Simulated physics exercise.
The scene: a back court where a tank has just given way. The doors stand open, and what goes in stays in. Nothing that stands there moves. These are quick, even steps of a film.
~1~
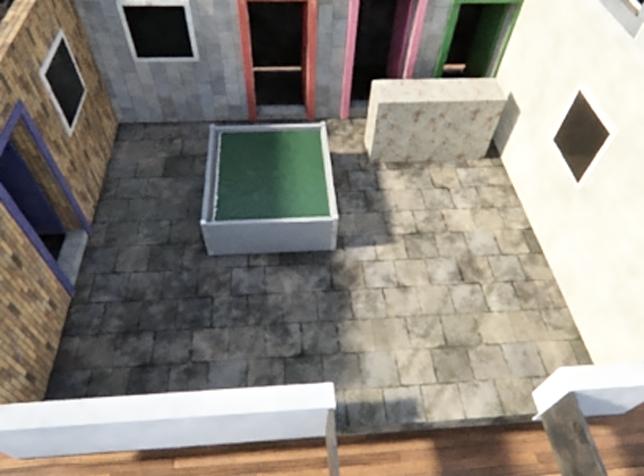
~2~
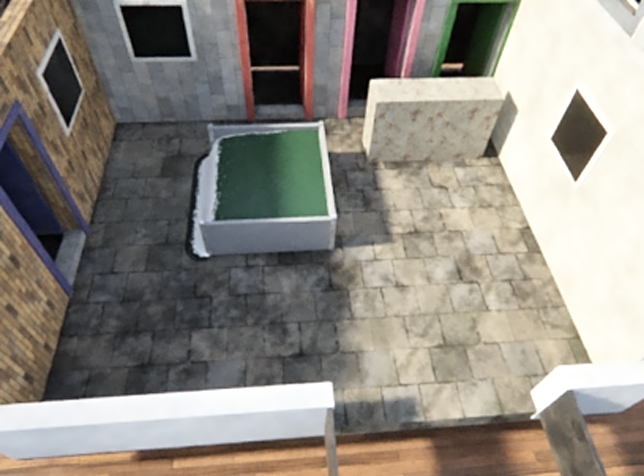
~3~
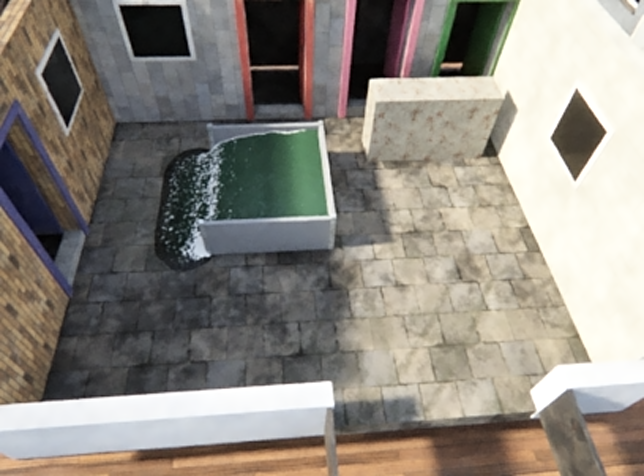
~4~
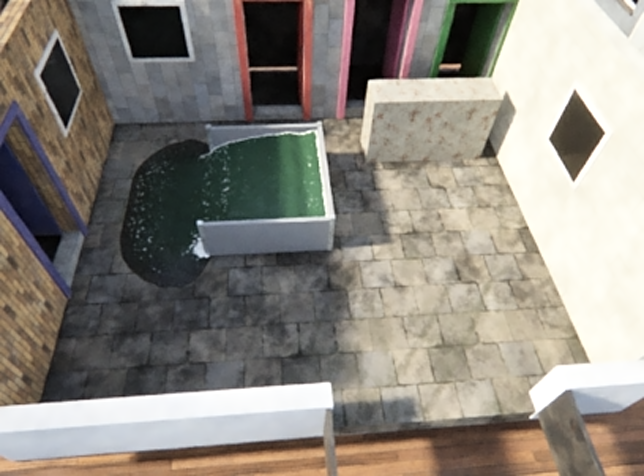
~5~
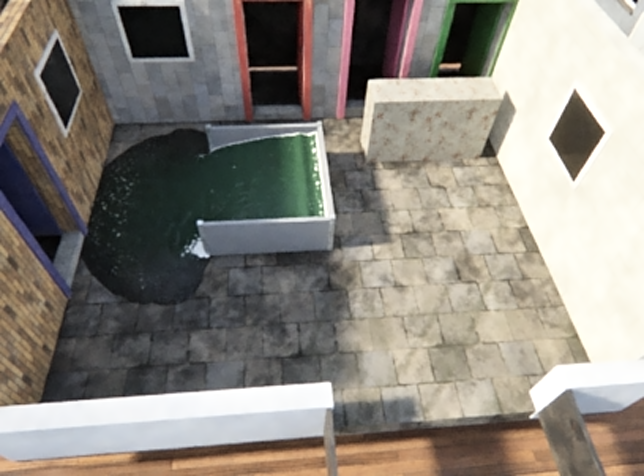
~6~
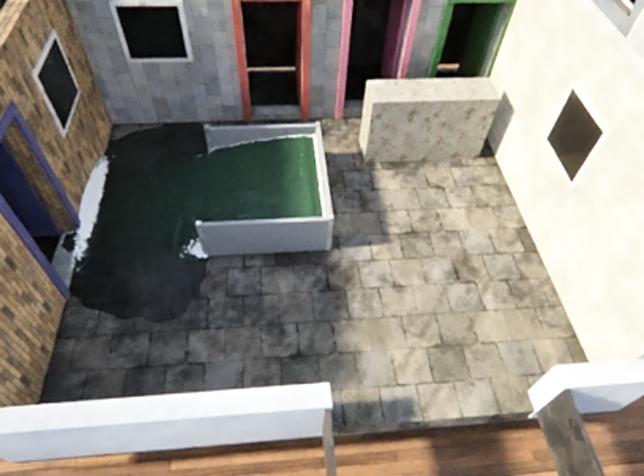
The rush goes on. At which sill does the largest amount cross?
Most goes in at the blue door.
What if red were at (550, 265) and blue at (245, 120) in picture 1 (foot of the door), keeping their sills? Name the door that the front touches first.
It is the blue-painted one.
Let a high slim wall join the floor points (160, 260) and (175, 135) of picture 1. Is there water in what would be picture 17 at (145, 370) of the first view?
At that place: Flooded.
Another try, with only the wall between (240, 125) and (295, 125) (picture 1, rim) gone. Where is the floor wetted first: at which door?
It is the red-painted one.
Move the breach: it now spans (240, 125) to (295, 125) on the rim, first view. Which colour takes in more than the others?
The one in red.
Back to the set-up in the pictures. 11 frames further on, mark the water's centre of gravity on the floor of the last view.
Roughly at (165, 209).
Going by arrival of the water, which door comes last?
Last comes the one in green.
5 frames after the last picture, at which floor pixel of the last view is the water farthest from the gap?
Close to (41, 397).
A moment on, water covers 20 % of the floor; pink door not reached, red door not reached, green door not reached, blue door some in.
Next, water covers 25 % of the floor; pink door not reached, red door not reached, green door not reached, blue door a lot in.
Then, water covers 45 % of the floor; pink door wet at the sill, nothing in, red door wet at the sill, nothing in, green door not reached, blue door a lot in.
Later, water covers 90 % of the floor; pink door wet at the sill, nothing in, red door wet at the sill, nothing in, green door a trickle in, blue door a lot in.
In the end, water covers 95 % of the floor; pink door wet at the sill, nothing in, red door wet at the sill, nothing in, green door some in, blue door a lot in; the blue door has let in the most.
